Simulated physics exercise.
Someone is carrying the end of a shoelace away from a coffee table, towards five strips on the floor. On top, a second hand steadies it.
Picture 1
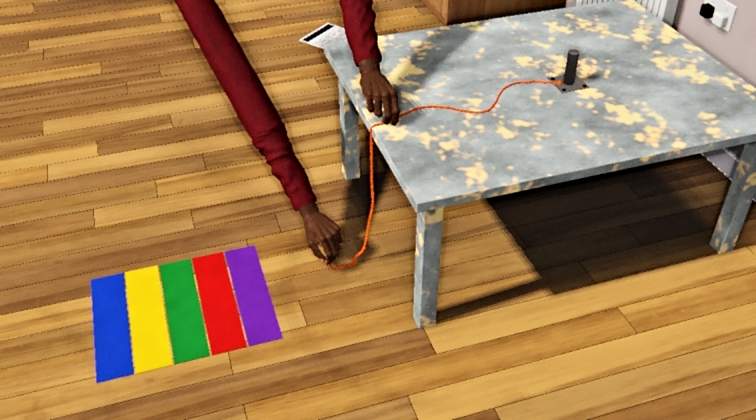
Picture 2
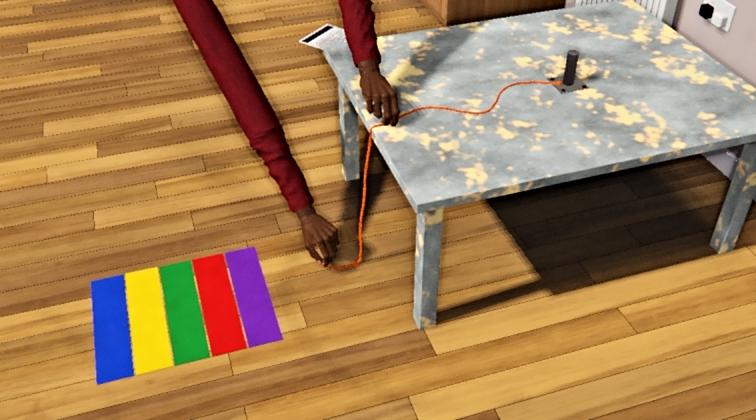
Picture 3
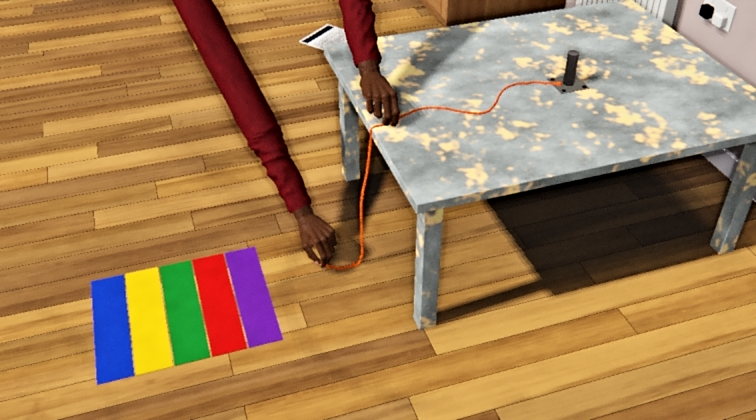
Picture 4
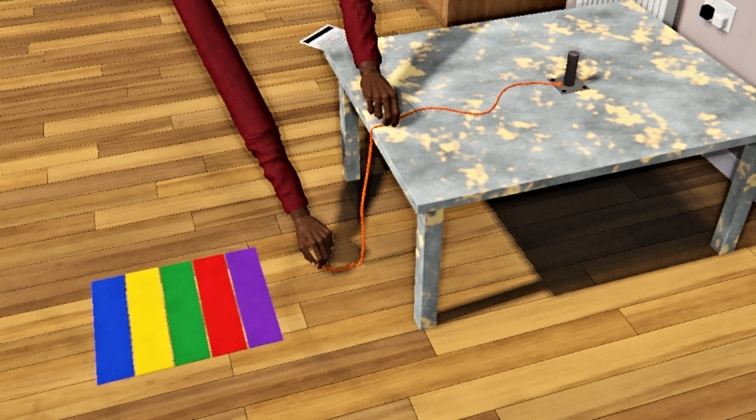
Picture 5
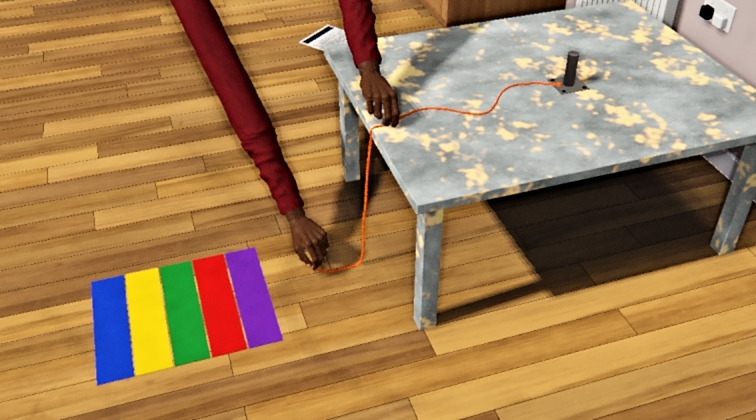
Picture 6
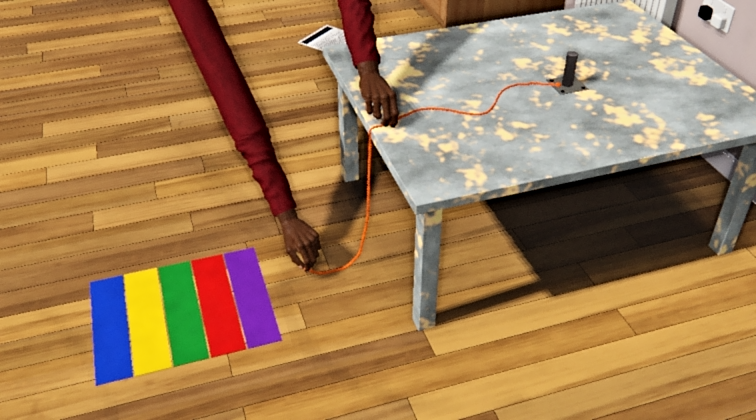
A hand slowly draws the end of an orange cord slightly left, toward five coloured strips.
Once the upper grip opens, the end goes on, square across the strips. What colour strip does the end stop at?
Green.
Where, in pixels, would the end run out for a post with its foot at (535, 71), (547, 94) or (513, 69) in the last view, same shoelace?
Taking the tries in turn, you get (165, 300), (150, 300) and (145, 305).
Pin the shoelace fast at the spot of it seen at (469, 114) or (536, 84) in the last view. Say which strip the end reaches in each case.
For the first it's red, and for the second it's green.
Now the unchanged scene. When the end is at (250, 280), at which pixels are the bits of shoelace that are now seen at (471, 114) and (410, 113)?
They end up somewhere around (446, 109) and (387, 123).
Soon after, end near (251, 280); over purple.
Then, end near (207, 290); over red.
At full stretch, end near (181, 295); over green. It gets as far as the green strip.
